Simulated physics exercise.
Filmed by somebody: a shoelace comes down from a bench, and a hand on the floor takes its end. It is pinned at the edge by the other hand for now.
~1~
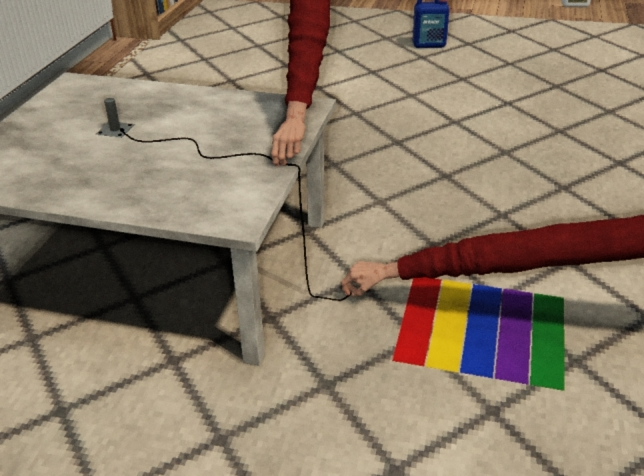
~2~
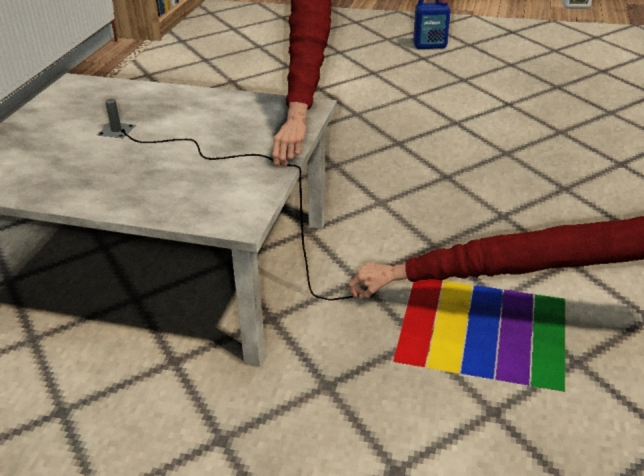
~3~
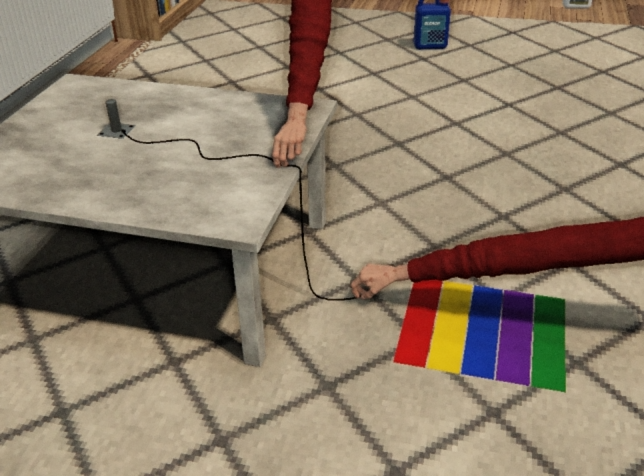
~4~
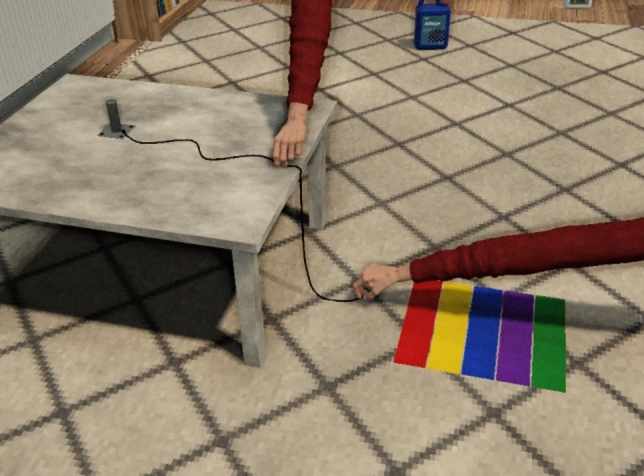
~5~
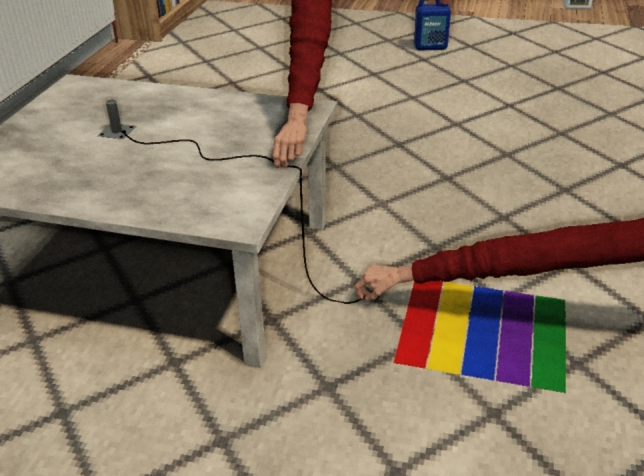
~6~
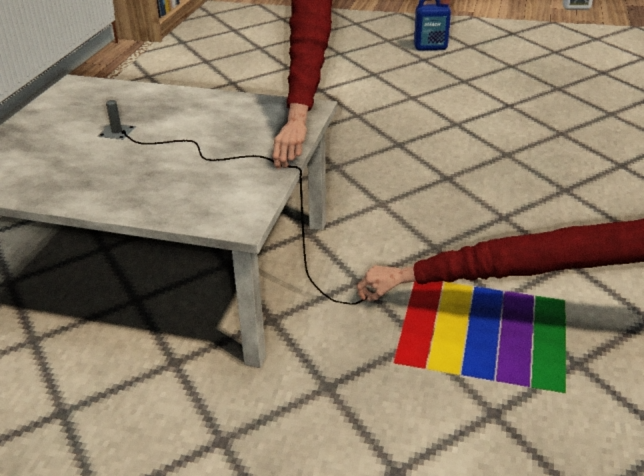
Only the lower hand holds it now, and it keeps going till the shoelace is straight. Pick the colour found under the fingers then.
Blue is under them.
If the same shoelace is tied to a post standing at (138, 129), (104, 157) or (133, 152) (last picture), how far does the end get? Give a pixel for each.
Going by the last picture, roughly (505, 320), (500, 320) and (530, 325).
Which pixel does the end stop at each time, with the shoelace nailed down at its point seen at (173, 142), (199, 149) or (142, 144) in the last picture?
(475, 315), (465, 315), (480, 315).
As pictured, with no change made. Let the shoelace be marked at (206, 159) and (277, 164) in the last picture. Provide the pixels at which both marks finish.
First one: (235, 154); second one: (304, 173).
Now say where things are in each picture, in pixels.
In the first frame, end (351, 293); red (412, 347); yellow (445, 352); blue (478, 358); purple (513, 364); green (548, 369).
In the second frame, end (358, 295); shoelace through (139, 142) (198, 145) (244, 155) (300, 174) (302, 235) (310, 286).
In the third frame, end (360, 296).
In the fourth frame, end (362, 296); shoelace through (139, 142) (198, 146) (245, 156) (300, 175) (303, 235) (312, 287).
In the fifth frame, end (364, 297).
In the sixth frame, end (366, 298); shoelace through (139, 143) (198, 146) (245, 157) (300, 175) (304, 236) (317, 288).
Soon after, end near (426, 307); over red.
After that, end near (462, 313); over yellow.
At the stop, end near (484, 316); over blue. It gets as far as the blue strip.
